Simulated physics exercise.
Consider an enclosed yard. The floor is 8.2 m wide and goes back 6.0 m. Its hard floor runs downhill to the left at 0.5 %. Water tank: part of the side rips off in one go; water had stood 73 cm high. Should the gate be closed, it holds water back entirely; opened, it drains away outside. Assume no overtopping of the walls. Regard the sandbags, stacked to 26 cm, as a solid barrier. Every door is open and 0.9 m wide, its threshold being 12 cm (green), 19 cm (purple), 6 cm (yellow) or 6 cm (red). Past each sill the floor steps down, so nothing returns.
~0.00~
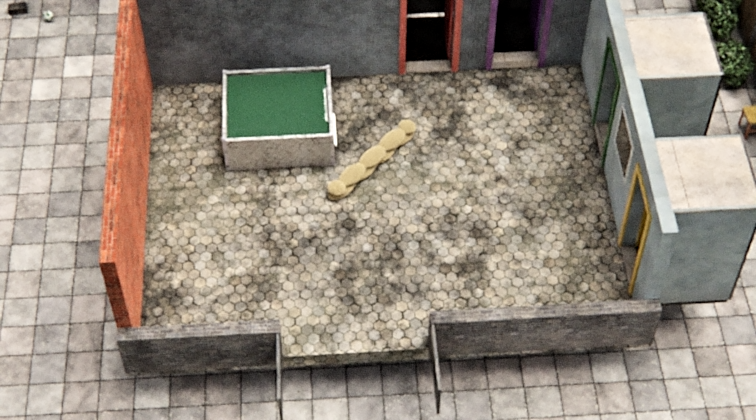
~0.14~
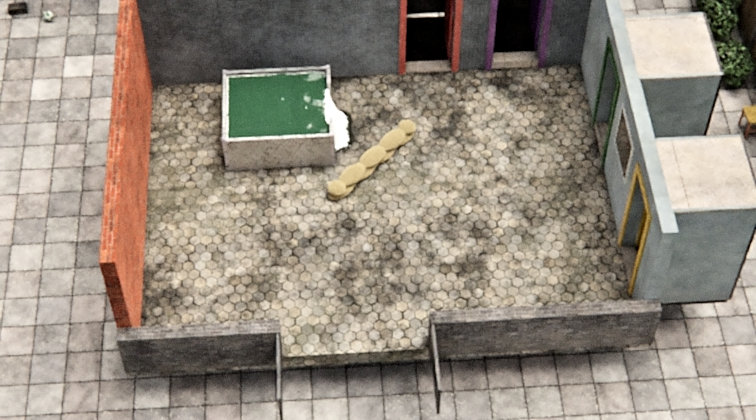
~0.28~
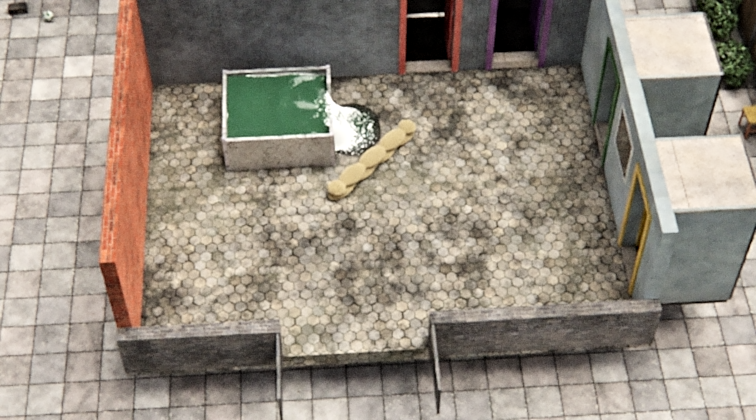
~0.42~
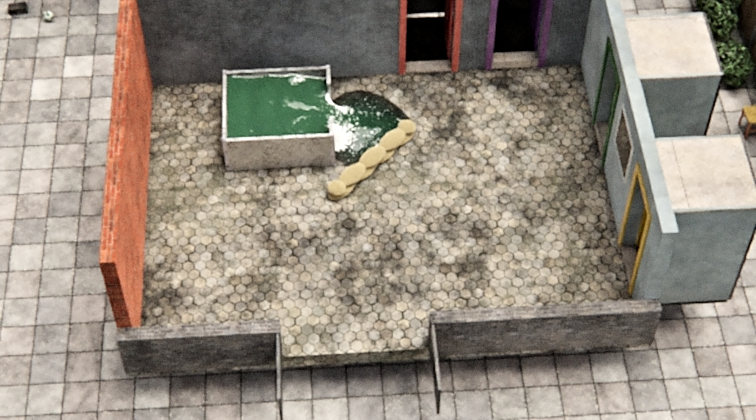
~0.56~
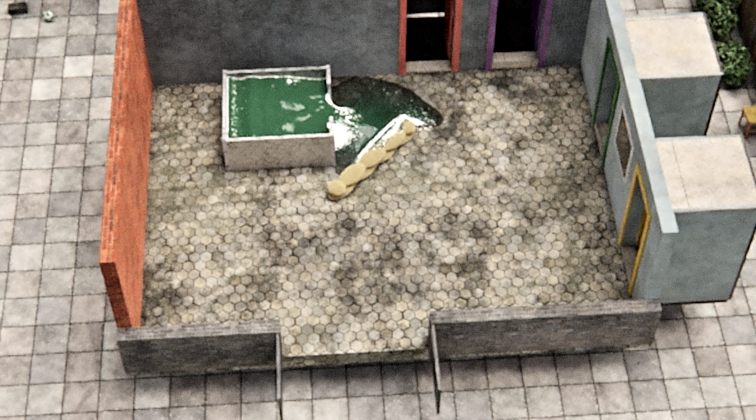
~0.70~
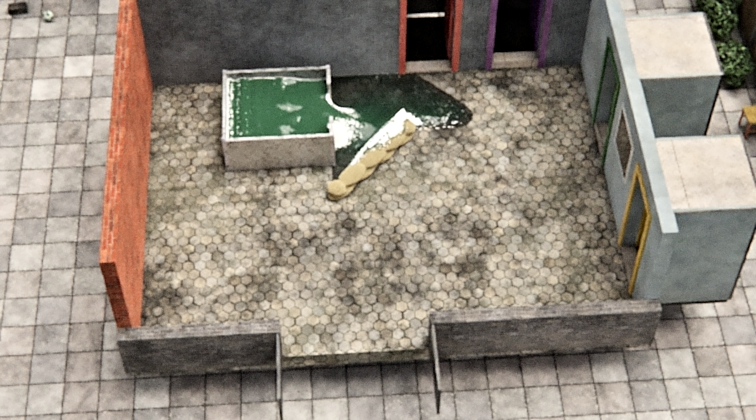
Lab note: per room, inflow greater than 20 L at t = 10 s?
Green door no; purple door no; yellow door no; red door yes.
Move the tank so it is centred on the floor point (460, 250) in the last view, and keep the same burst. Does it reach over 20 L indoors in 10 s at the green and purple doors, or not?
Against that limit: Green not over, purple under.
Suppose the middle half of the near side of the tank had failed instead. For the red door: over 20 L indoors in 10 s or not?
Well, at red it would be too little.
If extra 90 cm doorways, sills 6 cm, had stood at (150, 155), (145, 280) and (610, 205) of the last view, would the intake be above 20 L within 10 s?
So, in the order given, it's shy of the mark, then shy of the mark, then shy of the mark.
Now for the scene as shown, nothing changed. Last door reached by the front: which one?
Looks like the yellow door.
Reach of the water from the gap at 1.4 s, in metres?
It comes to some 4.6 metres.
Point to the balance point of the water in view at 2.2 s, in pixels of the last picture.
It lies at roughly (347, 123) in pixels.
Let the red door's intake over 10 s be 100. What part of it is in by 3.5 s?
60 per cent, roughly.
After 1.4 s water covers 20 % of the floor and is deepest (42 cm) near (385, 140); green door not reached, purple door 13 cm at the sill, 0 L in, yellow door not reached, red door 20 cm at the sill, 6 L in.
After 2.2 s water covers 30 % of the floor and is deepest (35 cm) near (574, 66); green door not reached, purple door 13 cm at the sill, 0 L in, yellow door not reached, red door 21 cm at the sill, 97 L in.
After 3.5 s water covers 35 % of the floor and is deepest (26 cm) near (376, 148); green door 9 cm at the sill, 0 L in, purple door 8 cm at the sill, 0 L in, yellow door not reached, red door 17 cm at the sill, 208 L in.
After 6.0 s water covers 55 % of the floor and is deepest (16 cm) near (376, 148); green door 8 cm at the sill, 0 L in, purple door 6 cm at the sill, 0 L in, yellow door 3 cm at the sill, 0 L in, red door 12 cm at the sill, 312 L in.
After 10.0 s water covers 85 % of the floor and is deepest (9 cm) near (376, 148); green door 5 cm at the sill, 0 L in, purple door 6 cm at the sill, 0 L in, yellow door 5 cm at the sill, 1 L in, red door 7 cm at the sill, 352 L in.
